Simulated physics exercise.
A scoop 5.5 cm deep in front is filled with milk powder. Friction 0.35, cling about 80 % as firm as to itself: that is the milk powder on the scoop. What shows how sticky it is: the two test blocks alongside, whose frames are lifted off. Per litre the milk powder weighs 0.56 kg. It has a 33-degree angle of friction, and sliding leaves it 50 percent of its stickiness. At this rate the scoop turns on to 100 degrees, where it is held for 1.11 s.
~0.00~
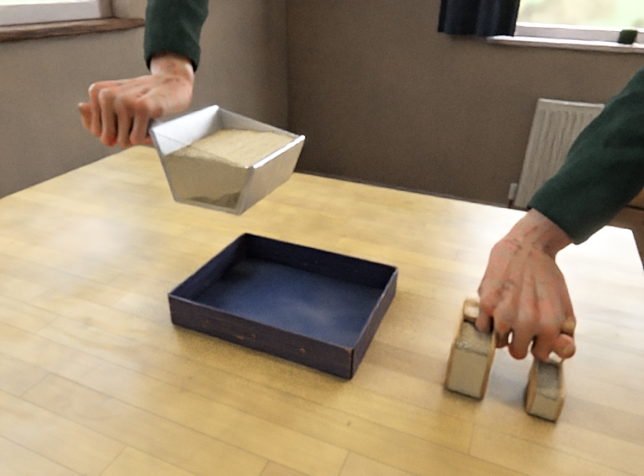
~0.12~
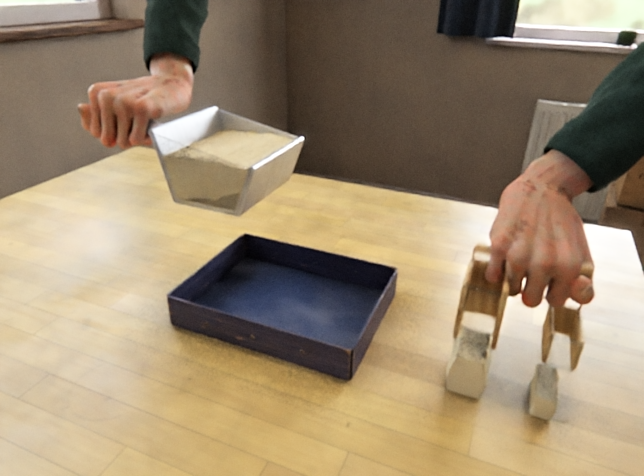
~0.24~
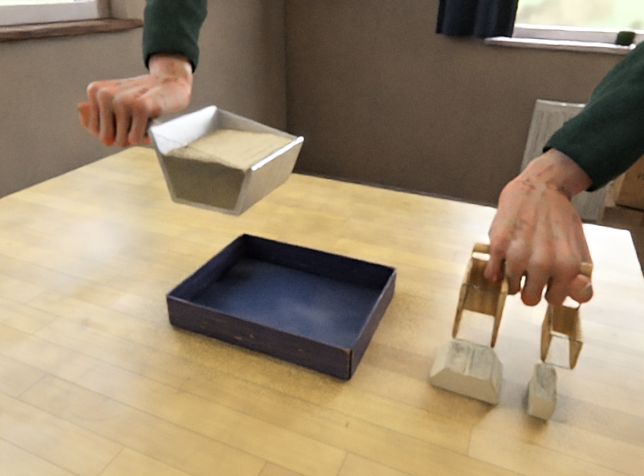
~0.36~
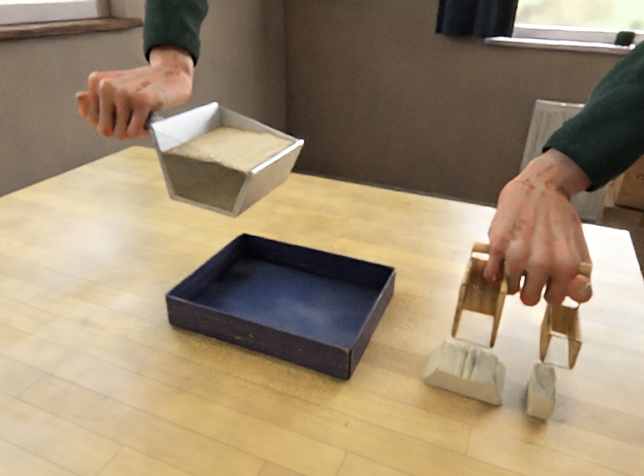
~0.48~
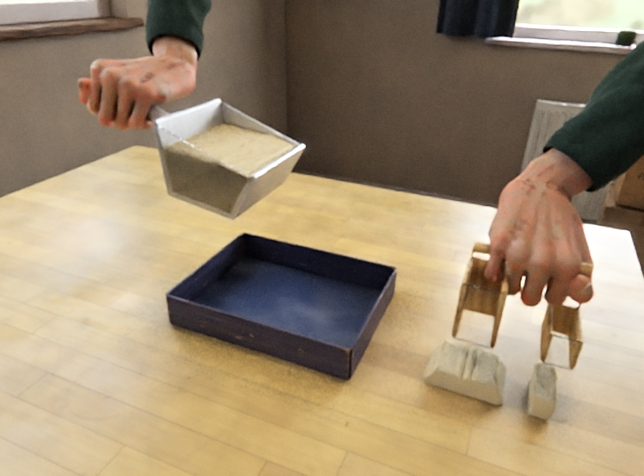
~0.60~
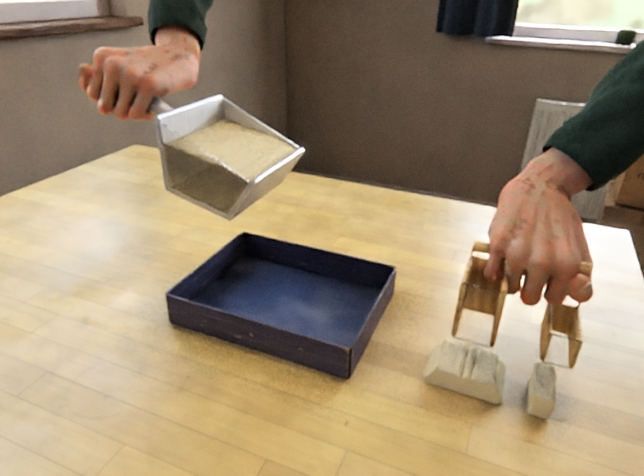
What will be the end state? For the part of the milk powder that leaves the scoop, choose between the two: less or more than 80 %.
Choice: More.
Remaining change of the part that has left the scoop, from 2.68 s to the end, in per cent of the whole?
Measured change: Roughly 22 per cent.
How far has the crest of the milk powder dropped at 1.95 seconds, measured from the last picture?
About 0.0 centimetres.
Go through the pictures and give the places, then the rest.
In the first frame, lip at (249, 167), tilt 0 degrees; crest of the milk powder at (216, 161); block heights 6.0 cm, 2.8 cm (left to right).
In the second frame, lip at (249, 168), tilt 0 degrees; crest of the milk powder at (215, 162); block heights 5.2 cm, 2.8 cm (left to right).
In the third frame, lip at (248, 169), tilt 1 degrees; crest of the milk powder at (214, 162); block heights 3.1 cm, 2.8 cm (left to right).
In the fourth frame, lip at (248, 172), tilt 4 degrees; crest of the milk powder at (172, 154); block heights 2.7 cm, 2.8 cm (left to right).
In the fifth frame, lip at (250, 176), tilt 9 degrees; crest of the milk powder at (165, 150); block heights 2.7 cm, 2.8 cm (left to right).
In the sixth frame, lip at (250, 181), tilt 14 degrees; crest of the milk powder at (167, 146); block heights 2.7 cm, 2.8 cm (left to right).
After 1.22 s, the scoop is at 40 degrees and 0 % has left it.
After 1.95 s, the scoop is at 70 degrees and 0 % has left it.
After 2.68 s, the scoop is at 99 degrees and 75 % has left it.
After 3.41 s, the scoop is at 100 degrees and 97 % has left it.
After 3.54 s, the scoop is at 100 degrees and 97 % has left it.
